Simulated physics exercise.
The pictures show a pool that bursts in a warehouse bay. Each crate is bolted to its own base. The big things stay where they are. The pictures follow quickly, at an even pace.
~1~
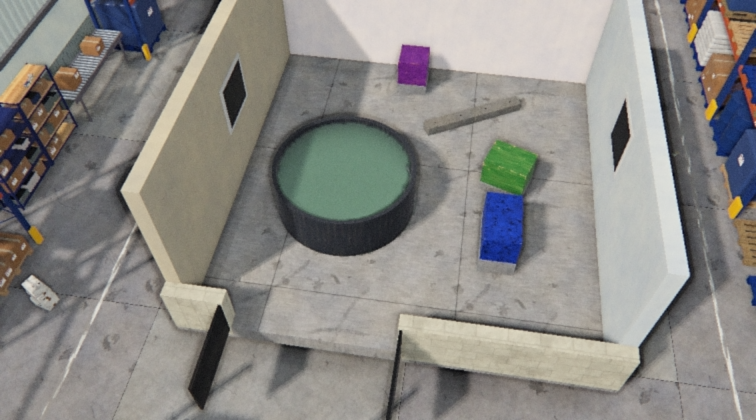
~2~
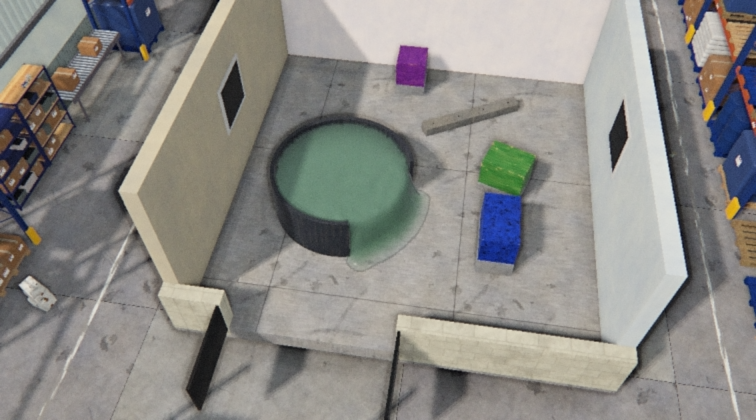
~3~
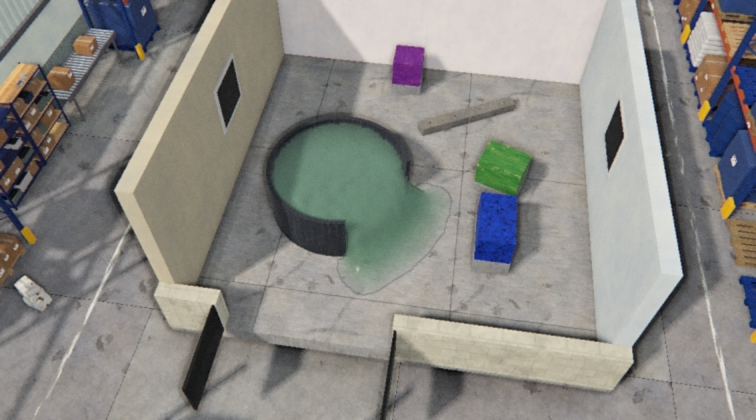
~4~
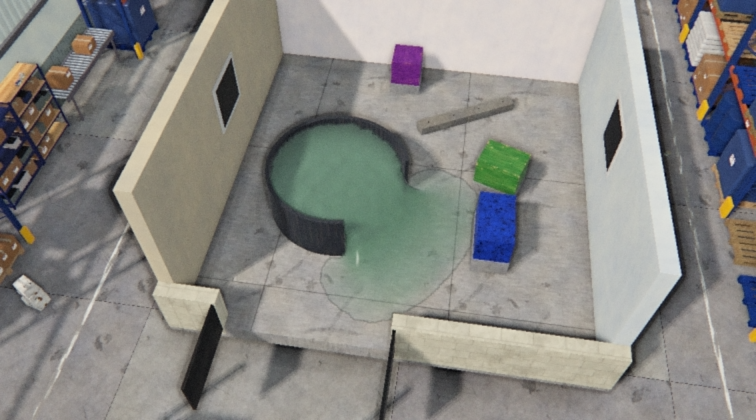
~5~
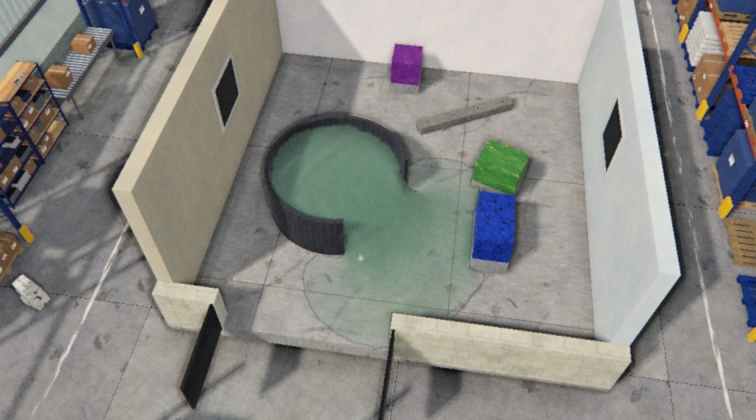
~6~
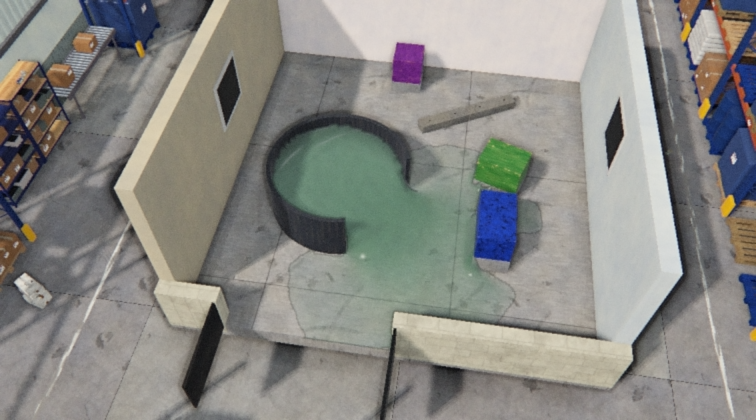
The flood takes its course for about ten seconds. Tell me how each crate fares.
The blue crate is soaked; the purple crate keeps dry; the green crate is soaked.
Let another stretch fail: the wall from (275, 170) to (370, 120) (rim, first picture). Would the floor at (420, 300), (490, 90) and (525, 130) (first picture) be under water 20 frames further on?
As listed: No water, wet, dry.
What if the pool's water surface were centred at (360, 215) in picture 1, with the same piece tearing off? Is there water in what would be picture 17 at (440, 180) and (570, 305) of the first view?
In turn: Flooded, covered.
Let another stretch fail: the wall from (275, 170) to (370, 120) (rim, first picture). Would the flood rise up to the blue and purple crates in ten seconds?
One by one: The blue crate is safe, the purple crate is topped.
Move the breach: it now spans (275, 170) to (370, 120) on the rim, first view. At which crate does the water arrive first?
First comes the one in purple.
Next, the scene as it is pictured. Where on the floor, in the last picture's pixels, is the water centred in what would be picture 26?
I would point to (458, 234).
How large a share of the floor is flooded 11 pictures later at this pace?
Close to 35 %.
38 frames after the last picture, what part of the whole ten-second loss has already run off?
Some 70 per cent.
A moment on, water covers 30 % of the floor; the blue crate water round its plinth, the purple crate not reached, the green crate water round its plinth.
Next, water covers 35 % of the floor; the blue crate water round its plinth, the purple crate not reached, the green crate water round its plinth.
Then, water covers 55 % of the floor; the blue crate water round its plinth, the purple crate not reached, the green crate water round its plinth.
Later, water covers 90 % of the floor; the blue crate water round its plinth, the purple crate water round its plinth, the green crate water round its plinth.
In the end, water covers 100 % of the floor; the blue crate was topped, the purple crate stayed above the water, the green crate was topped.
